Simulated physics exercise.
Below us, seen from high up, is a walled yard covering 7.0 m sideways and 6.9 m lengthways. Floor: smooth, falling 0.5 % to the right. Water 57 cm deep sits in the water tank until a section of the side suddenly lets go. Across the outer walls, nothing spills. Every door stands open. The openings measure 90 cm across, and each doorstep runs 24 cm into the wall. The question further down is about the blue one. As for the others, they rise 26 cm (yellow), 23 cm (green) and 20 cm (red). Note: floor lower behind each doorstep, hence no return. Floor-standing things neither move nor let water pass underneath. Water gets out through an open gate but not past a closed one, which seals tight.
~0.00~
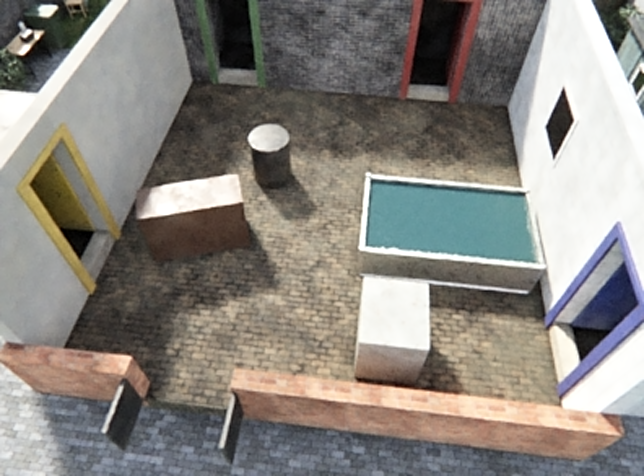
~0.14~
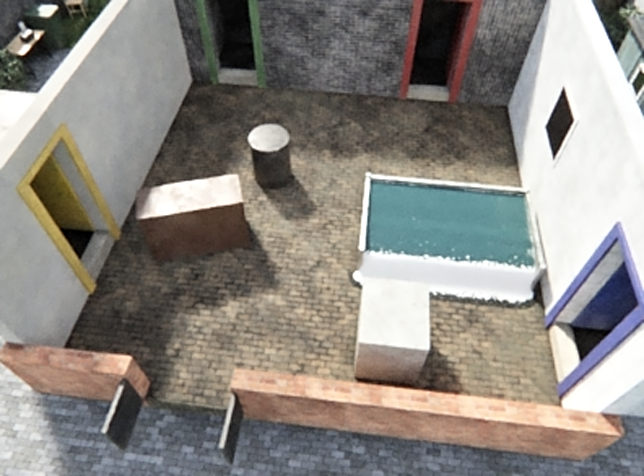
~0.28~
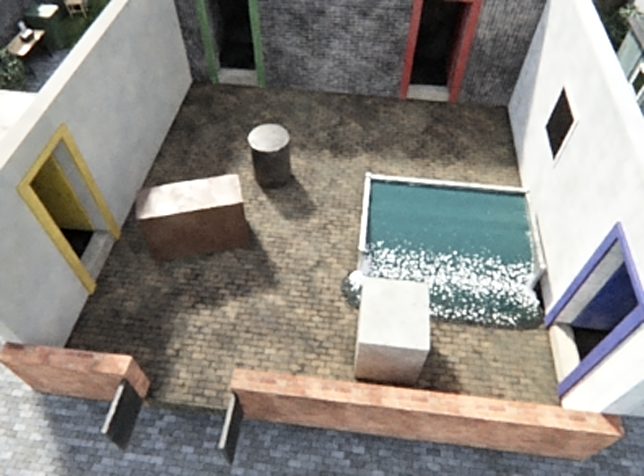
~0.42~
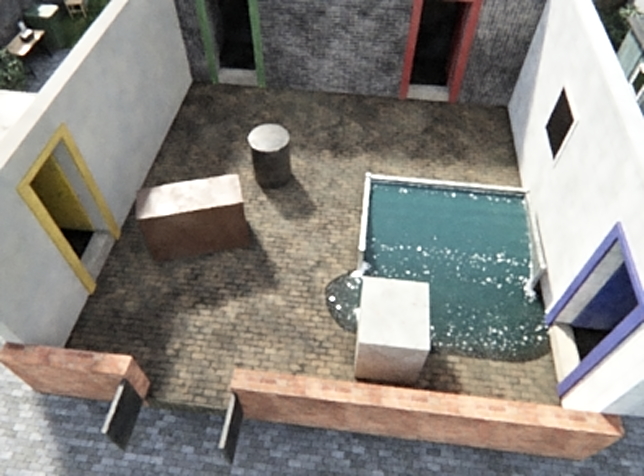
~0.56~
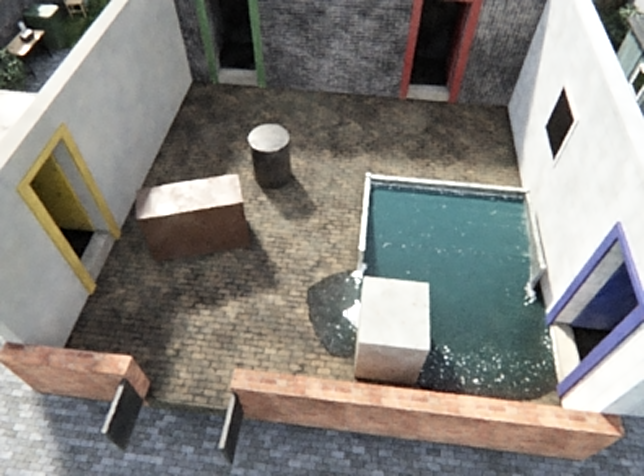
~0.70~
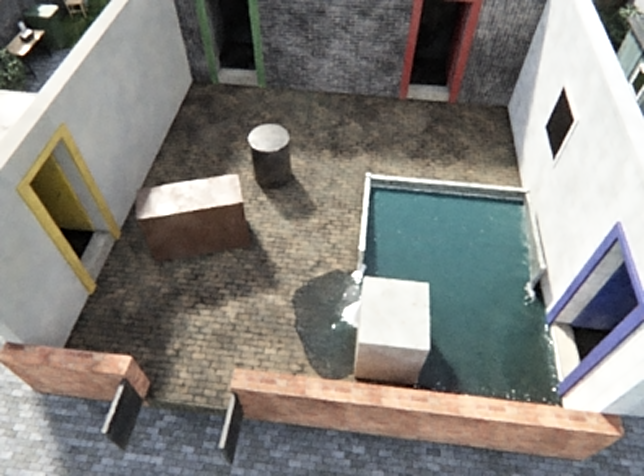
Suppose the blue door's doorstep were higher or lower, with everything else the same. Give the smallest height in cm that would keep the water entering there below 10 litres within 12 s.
Roughly 33 cm.
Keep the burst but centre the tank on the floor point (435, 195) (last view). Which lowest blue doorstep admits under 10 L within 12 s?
In this case, 28 cm or so.
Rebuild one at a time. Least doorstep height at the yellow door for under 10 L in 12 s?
The yellow one would have to be about 9.0 cm high.
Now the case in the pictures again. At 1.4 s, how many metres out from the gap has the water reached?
3.4 m.
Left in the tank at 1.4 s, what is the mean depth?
Around 23 centimetres.
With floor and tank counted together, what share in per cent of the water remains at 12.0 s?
Roughly 86 %.
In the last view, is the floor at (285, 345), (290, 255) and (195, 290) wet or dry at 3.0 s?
1: Awash; 2: Awash; 3: Awash.
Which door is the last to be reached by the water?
Green.
After 1.4 s water covers 20 % of the floor, deepest (50 cm) near (528, 428); 16 cm at the blue door, 0 litres in over its 21 cm doorstep.
After 3.0 s water covers 35 % of the floor, deepest (28 cm) near (430, 365); 25 cm at the blue door, 52 litres in over its 21 cm doorstep.
After 12.0 s water covers 85 % of the floor; 10 cm at the blue door, 58 litres in over its 21 cm doorstep.
At the blue door as built, the water arrived by 0.6 s and peaked near 36 cm at 2.2 s.
Run again over the same 12 s with other heights there, 26 litres in over 27 cm, 5 litres over 36.5 cm. The limit of 10 litres is kept from about 33 cm up.
